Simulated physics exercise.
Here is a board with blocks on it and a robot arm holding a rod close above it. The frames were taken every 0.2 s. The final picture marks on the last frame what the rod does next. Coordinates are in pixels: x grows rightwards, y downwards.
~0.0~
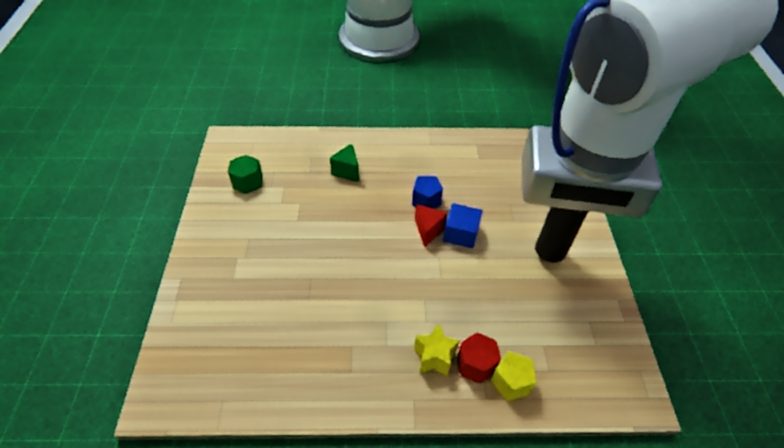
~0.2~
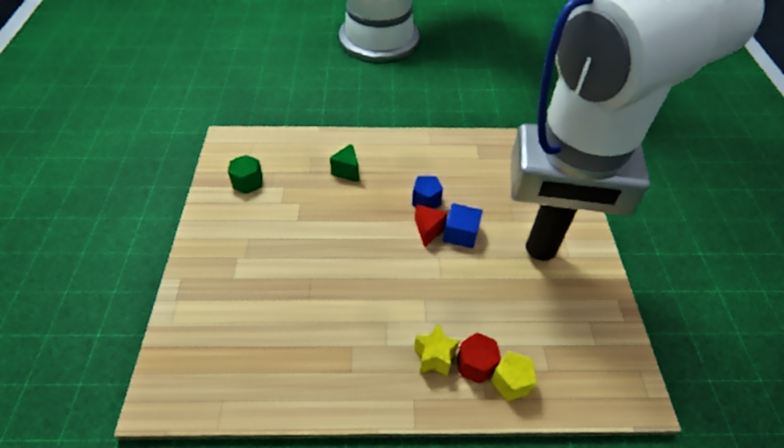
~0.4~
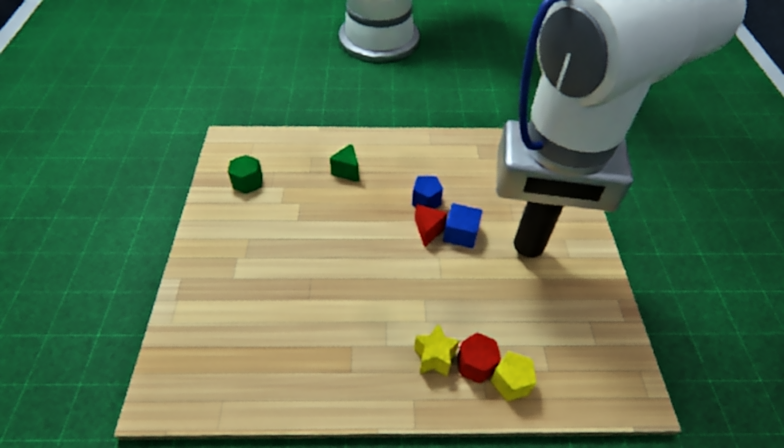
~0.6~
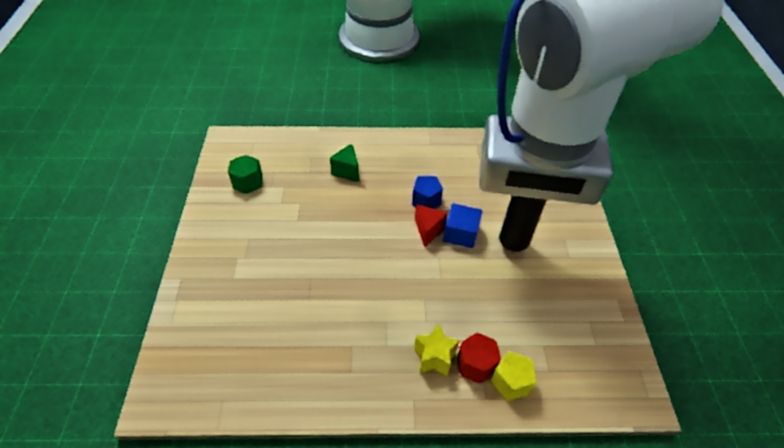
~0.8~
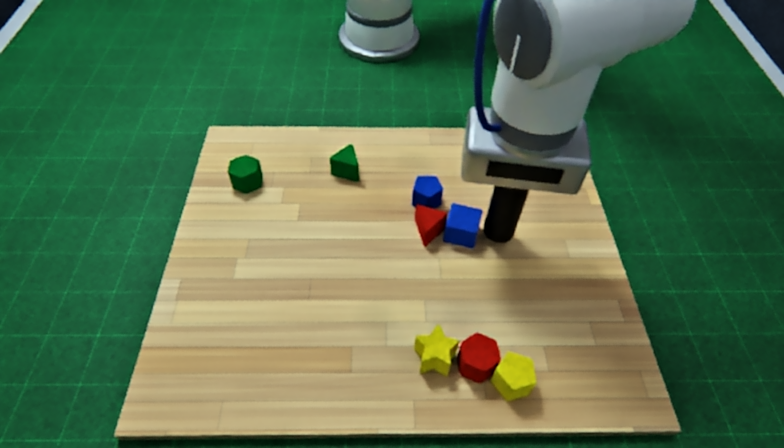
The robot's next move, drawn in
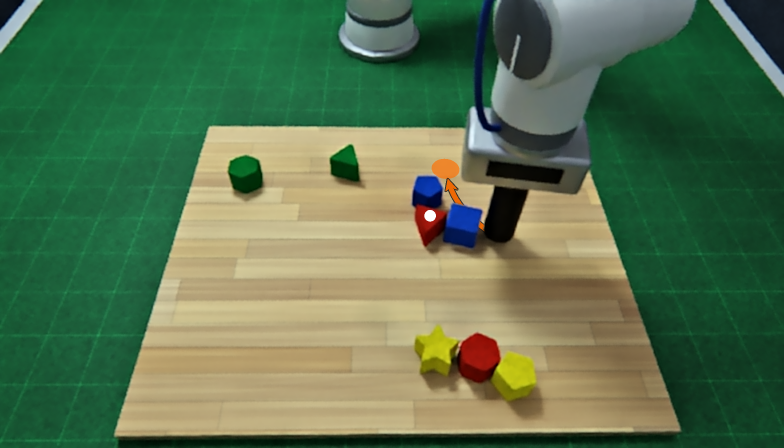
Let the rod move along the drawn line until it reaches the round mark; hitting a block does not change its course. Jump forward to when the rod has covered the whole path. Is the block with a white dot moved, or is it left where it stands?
From what I can tell, it won't keep its place.
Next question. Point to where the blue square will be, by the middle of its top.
The middle of the upper face of the blue square will lie at about (446, 210) in the picture.
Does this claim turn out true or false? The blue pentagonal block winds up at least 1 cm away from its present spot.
Verdict: False.
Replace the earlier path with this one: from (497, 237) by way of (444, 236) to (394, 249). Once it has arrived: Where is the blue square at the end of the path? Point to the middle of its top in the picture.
Its top centre is at about (369, 218).
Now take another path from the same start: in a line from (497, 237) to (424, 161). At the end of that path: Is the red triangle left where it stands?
No.
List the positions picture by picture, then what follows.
In the first picture, tip of the rod at (551, 250), middles of tops, blue pentagonal block at (428, 185), red triangle at (430, 216), blue square at (464, 217).
In the second picture, rod at (541, 248), nothing pushed.
In the third picture, rod at (529, 245), nothing pushed.
In the fourth picture, rod at (514, 239), nothing pushed.
In the fifth picture, rod at (499, 231), blue pentagonal block at (428, 185), red triangle at (430, 216), blue square at (464, 217).
The line goes from (497, 237) via (470, 216) and (453, 193), ending at (445, 169); the dot is on the red triangle.
The first path, step by step. One third of the way, rod at (471, 209); red triangle at (414, 219); blue square at (446, 210), turned 50° anticlockwise.
Two thirds of the way, rod at (454, 186); red triangle at (414, 219); blue square at (446, 210), turned 50° anticlockwise.
At the end, rod at (446, 162); blue pentagonal block unmoved; red triangle at (414, 219); blue square at (446, 210), turned 50° anticlockwise.
